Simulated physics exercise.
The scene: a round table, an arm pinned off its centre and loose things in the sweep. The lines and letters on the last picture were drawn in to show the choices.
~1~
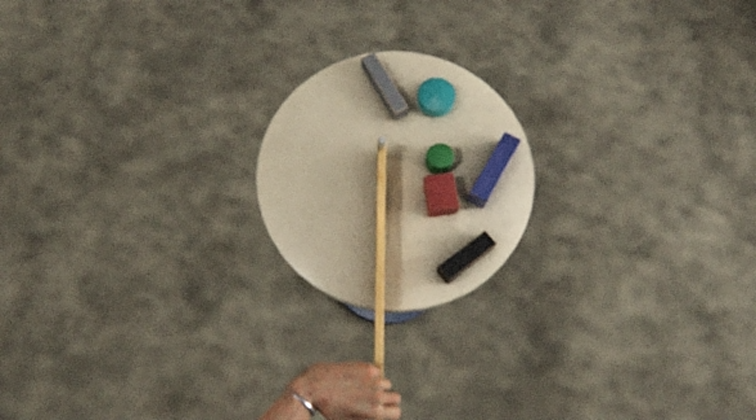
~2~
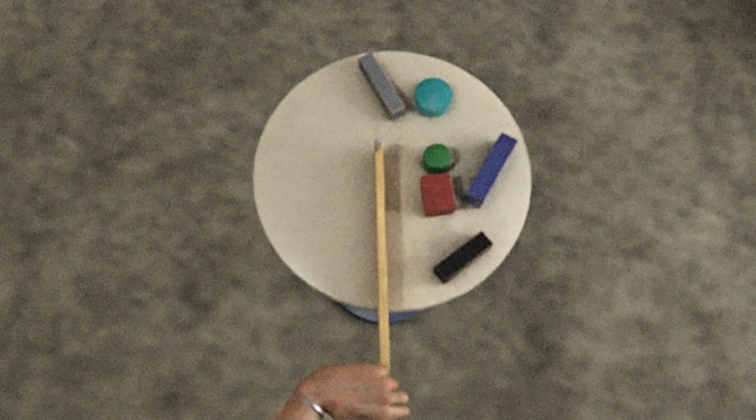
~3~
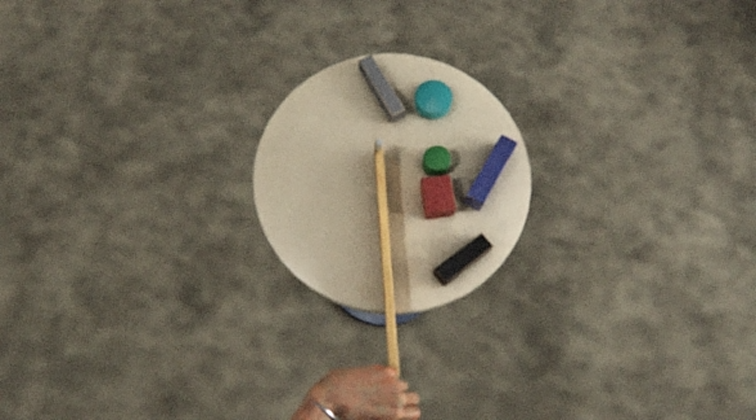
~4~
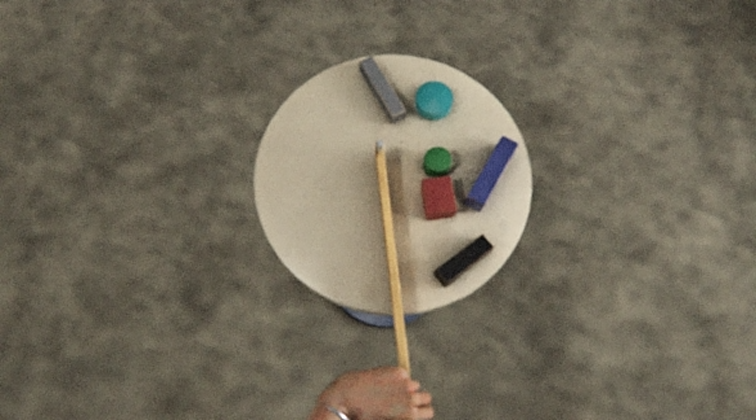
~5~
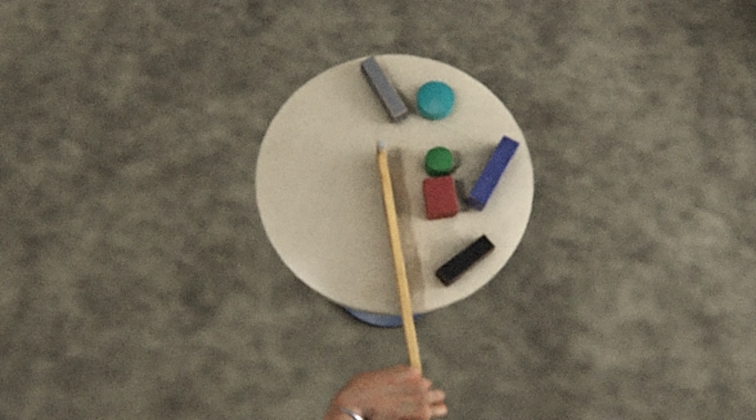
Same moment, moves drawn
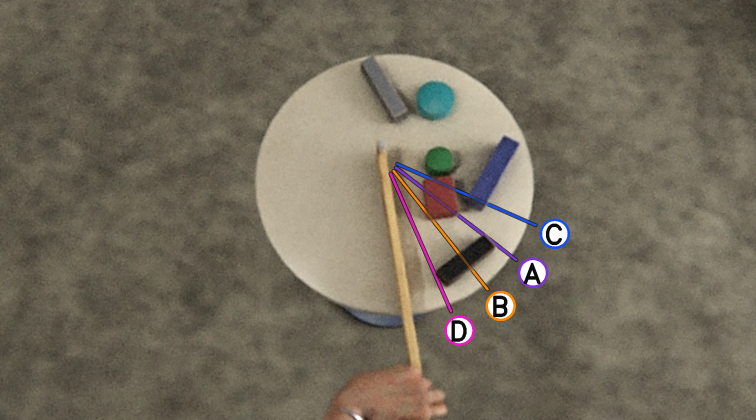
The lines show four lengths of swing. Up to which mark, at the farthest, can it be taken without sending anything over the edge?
It should halt at A.
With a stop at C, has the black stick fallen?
Yes.
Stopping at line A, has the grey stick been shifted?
No.
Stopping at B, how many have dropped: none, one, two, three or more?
In all, none.
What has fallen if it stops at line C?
It is the black stick.
On the copy, A at (455, 213); B at (439, 229); C at (465, 194); D at (420, 240).
On A. First, arm (420, 228); black stick (471, 259); blue bar (493, 174).
Then, arm (443, 215); black stick (504, 239); red block (445, 190).
Finally, arm (453, 204); black stick (521, 222); blue bar (497, 172); nothing has fallen.
By contrast, B is safe but short; C drops the black stick; D is safe but short.
